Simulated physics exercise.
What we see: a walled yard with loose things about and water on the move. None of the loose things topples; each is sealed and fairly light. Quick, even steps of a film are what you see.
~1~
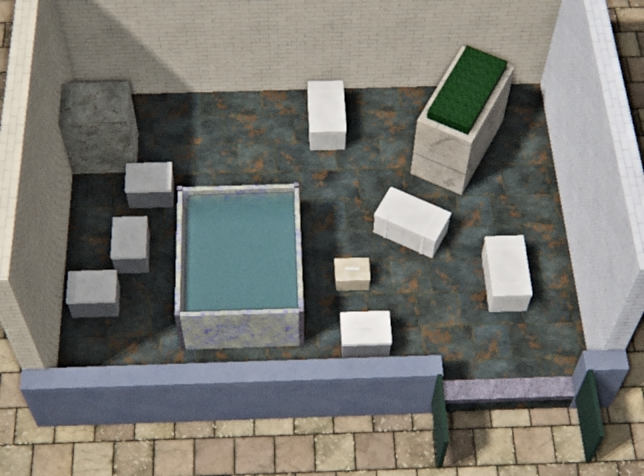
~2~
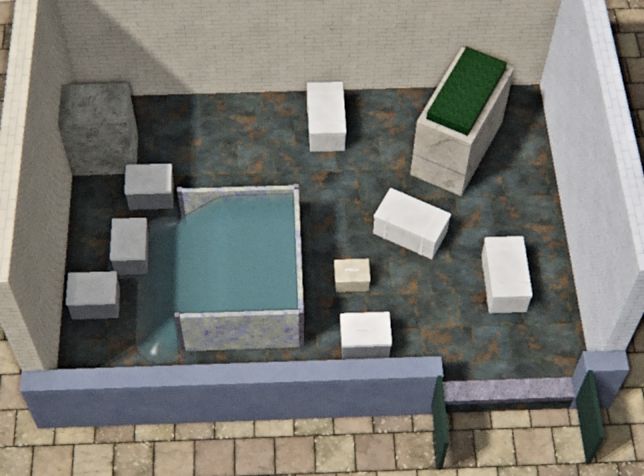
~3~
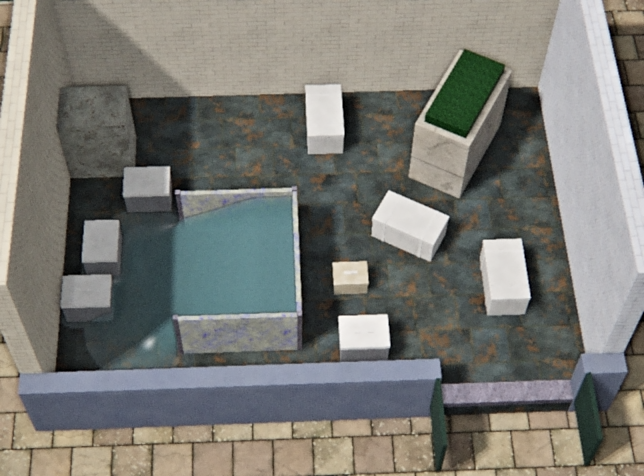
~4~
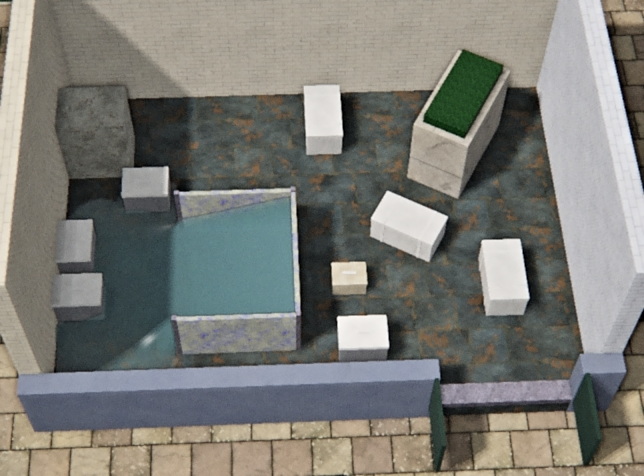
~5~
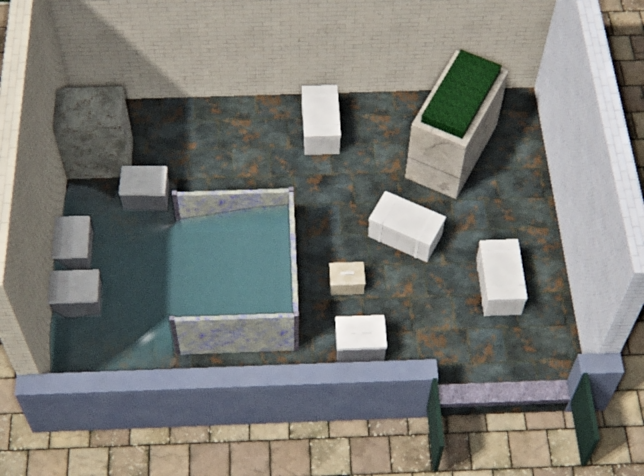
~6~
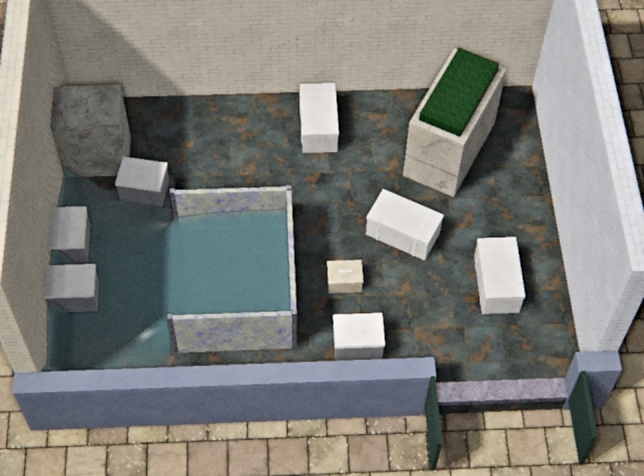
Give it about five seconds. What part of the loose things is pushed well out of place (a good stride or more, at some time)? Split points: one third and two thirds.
Band: Two thirds or more.
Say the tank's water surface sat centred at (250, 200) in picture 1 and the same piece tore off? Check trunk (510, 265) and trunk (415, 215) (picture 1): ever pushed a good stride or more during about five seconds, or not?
Travelled that far, fell short.
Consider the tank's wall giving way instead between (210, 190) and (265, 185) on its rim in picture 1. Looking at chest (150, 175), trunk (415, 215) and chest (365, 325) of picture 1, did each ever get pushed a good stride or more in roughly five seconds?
One after another: Goes the distance, then goes the distance, then never gets that far.
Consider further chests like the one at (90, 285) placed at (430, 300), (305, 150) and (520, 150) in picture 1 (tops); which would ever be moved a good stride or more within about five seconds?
Shoved clear, shoved clear, stays put.
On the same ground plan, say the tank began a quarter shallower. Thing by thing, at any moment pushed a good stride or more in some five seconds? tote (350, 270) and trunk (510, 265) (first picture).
Each in sequence - never got there, never got there.
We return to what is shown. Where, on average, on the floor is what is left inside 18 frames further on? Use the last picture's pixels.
Their centre sits close to (396, 238) on the floor of the last picture.
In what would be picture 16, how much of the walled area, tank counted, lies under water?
Close to 45 per cent, tank included.
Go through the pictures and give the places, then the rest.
In the first frame, a chest at (129, 236), on the bottom; a chest at (91, 286), on the bottom; 0 of 8 have shifted.
In the second frame, a chest at (128, 238) rests on the ground; a chest at (91, 287) rests on the ground; 0 of 8 have shifted.
In the third frame, a chest at (100, 240), on the bottom, a stride from its start; a chest at (86, 290), on the bottom, close to its start; 1 of 8 have shifted.
In the fourth frame, a chest at (74, 240) rests on the ground, a stride from its start; a chest at (77, 289) rests on the ground, close to its start; 2 of 8 have shifted.
In the fifth frame, a chest at (71, 236) floats, a stride from its start; a chest at (73, 285) floats, close to its start; 2 of 8 have shifted.
In the sixth frame, a chest at (68, 227) floats, a stride from its start; a chest at (70, 280), afloat, close to its start; 3 of 8 have shifted.
A moment on, 1 of 8 are well off their spots; 2 afloat.
Next, 2 of 8 are well off their spots; 2 afloat.
Later, 6 of 8 are well off their spots; 3 afloat.
In the end, 7 of 8 are well off their spots, and 7 have been at some point; 5 afloat.
